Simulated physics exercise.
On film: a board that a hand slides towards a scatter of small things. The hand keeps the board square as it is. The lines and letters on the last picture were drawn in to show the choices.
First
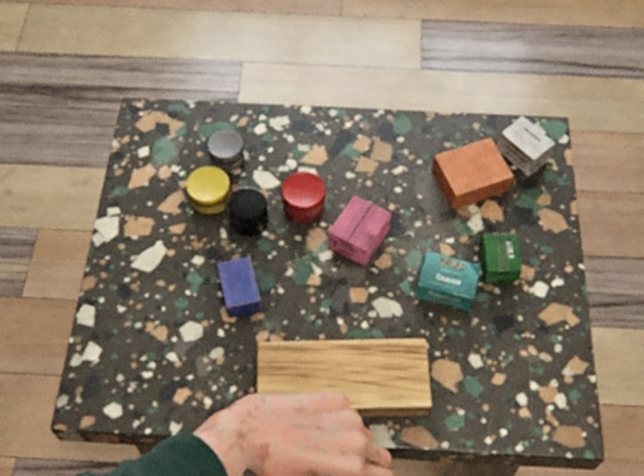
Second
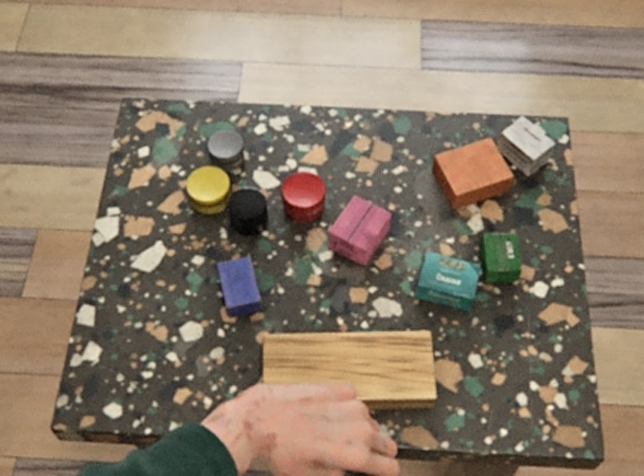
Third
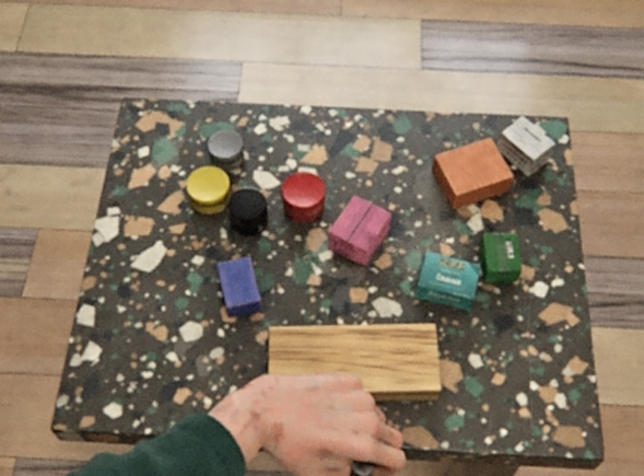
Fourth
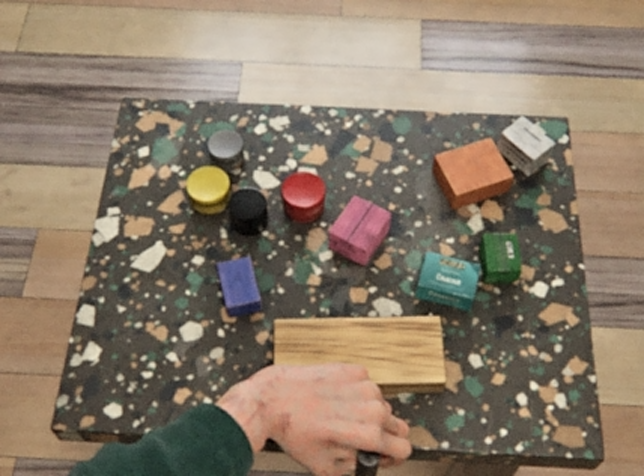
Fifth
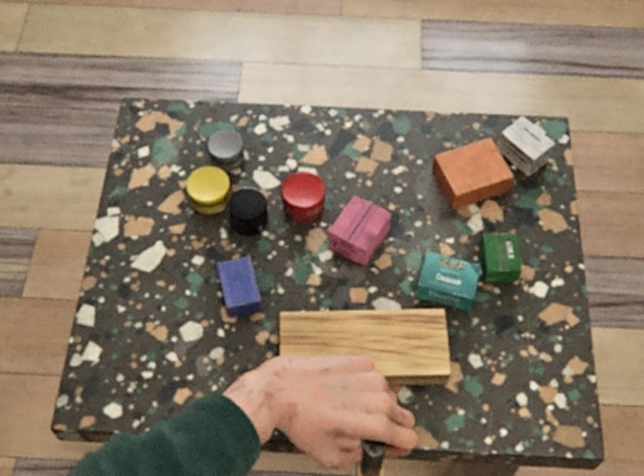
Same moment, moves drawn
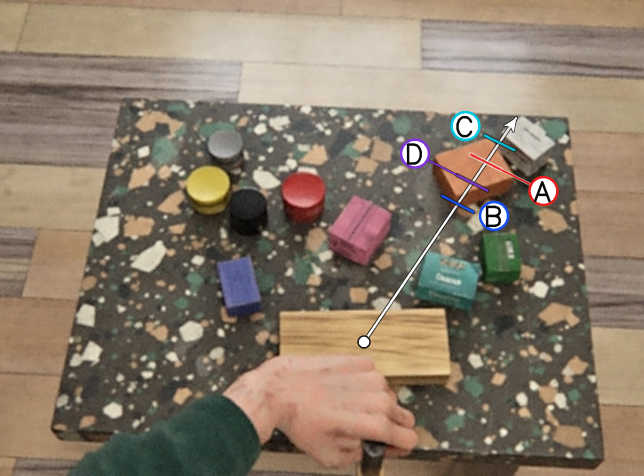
A wooden board lies near the front edge of a dark speckled table, a hand in a green sleeve against its near side. The hand pushes it steadily a short way up and slightly right, keeping it square, towards scattered jars, boxes and blocks, which all stay still.
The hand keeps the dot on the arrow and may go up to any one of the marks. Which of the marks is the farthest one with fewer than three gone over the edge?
It should halt at C.
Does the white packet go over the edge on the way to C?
Yes.
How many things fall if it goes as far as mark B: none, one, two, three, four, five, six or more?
The count is none.
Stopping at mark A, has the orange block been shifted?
By then, yes.
On the marked copy, A at (486, 162); B at (458, 204); C at (499, 143); D at (472, 183); the arrow from (364, 342) to (516, 118); the white dot at (364, 342).
Following C. Soon after the start, board (415, 271); green box (511, 256); turquoise packet (463, 224).
Later, board (464, 201); orange block (470, 123); green box (559, 236).
In the end, board (497, 151); white packet over the edge; orange block over the edge; two fallen.
As for the rest, A is within the limit but short; B is within the limit but short; D is within the limit but short.
